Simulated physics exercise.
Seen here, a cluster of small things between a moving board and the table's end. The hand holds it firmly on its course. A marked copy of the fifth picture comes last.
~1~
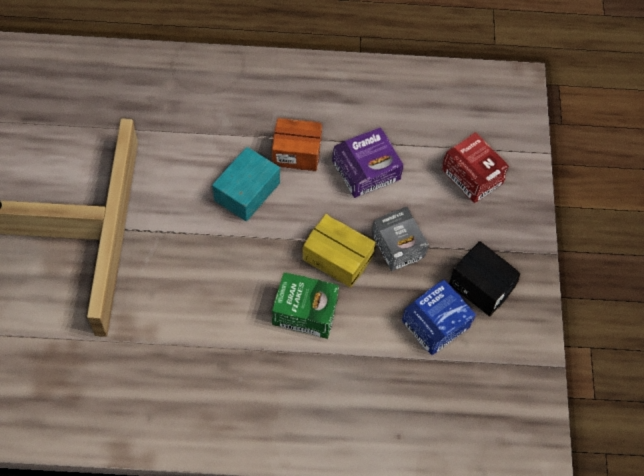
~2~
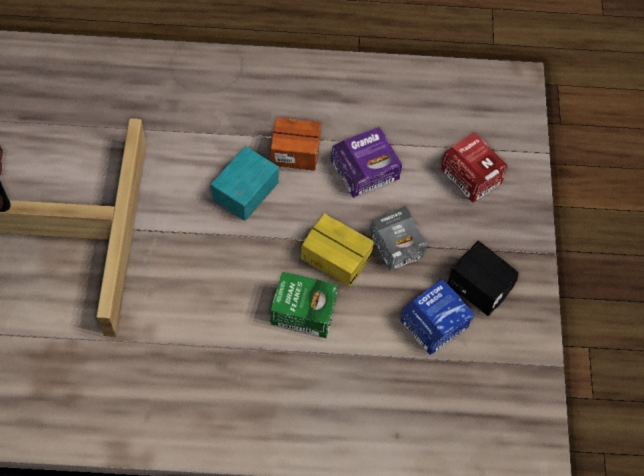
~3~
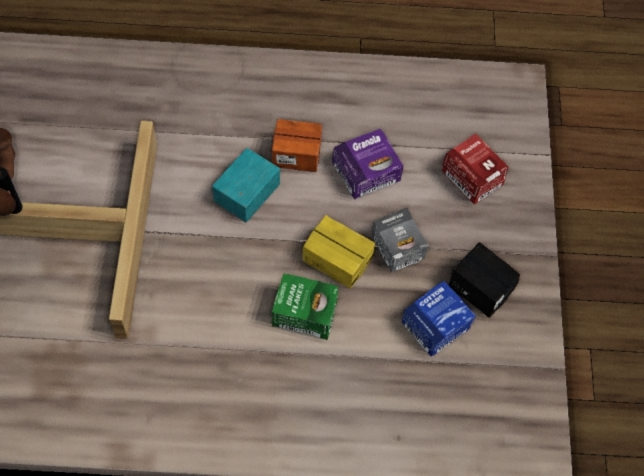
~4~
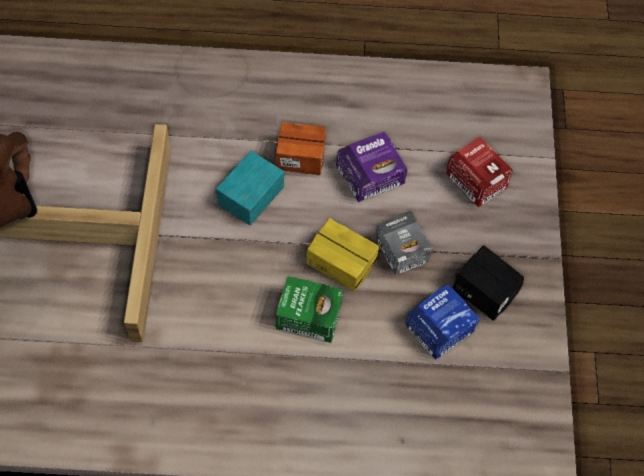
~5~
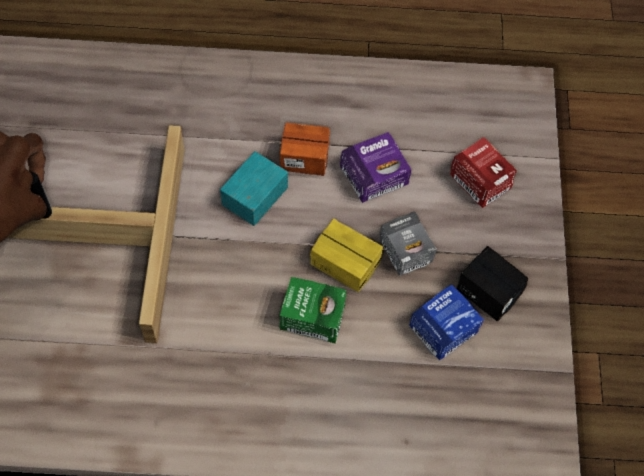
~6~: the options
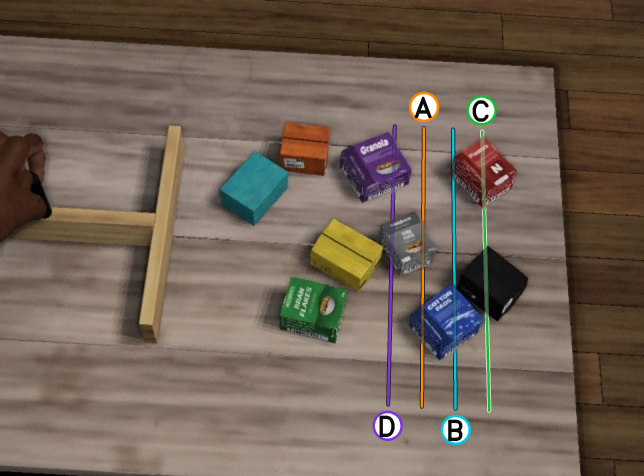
On a wooden tabletop, a T-shaped wooden board lies left of a loose cluster of small colourful boxes and packets. The board slides slowly right, and a hand gripping its handle comes into view from the left edge, pushing it closer to the turquoise block, with a gap still between them.
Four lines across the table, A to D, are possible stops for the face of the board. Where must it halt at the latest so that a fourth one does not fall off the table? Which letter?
No fourth one falls up to C.
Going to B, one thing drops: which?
The red box goes over.
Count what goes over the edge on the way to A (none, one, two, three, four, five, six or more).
The count is none.
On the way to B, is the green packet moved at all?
Yes.
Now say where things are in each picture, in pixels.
In the first picture, board (111, 213); yellow box (339, 251); green packet (305, 305).
In the second picture, board (120, 213); orange box (296, 144).
In the third picture, board (132, 215); purple packet (368, 164).
In the fourth picture, board (147, 218); red box (479, 172).
In the fifth picture, board (161, 220); turquoise block (254, 189); yellow box (346, 255); green packet (313, 310).
On the marked copy, A at (423, 257); B at (454, 259); C at (485, 261); D at (392, 255).
With C. Early on, board (278, 226); orange box (314, 147); turquoise block (310, 190).
Further on, board (395, 233); red box (517, 168); black box (508, 276).
At the end, board (487, 239); black box over the edge; red box over the edge; three fallen.
As for the rest, A is within the limit but short; B is within the limit but short; D is within the limit but short.
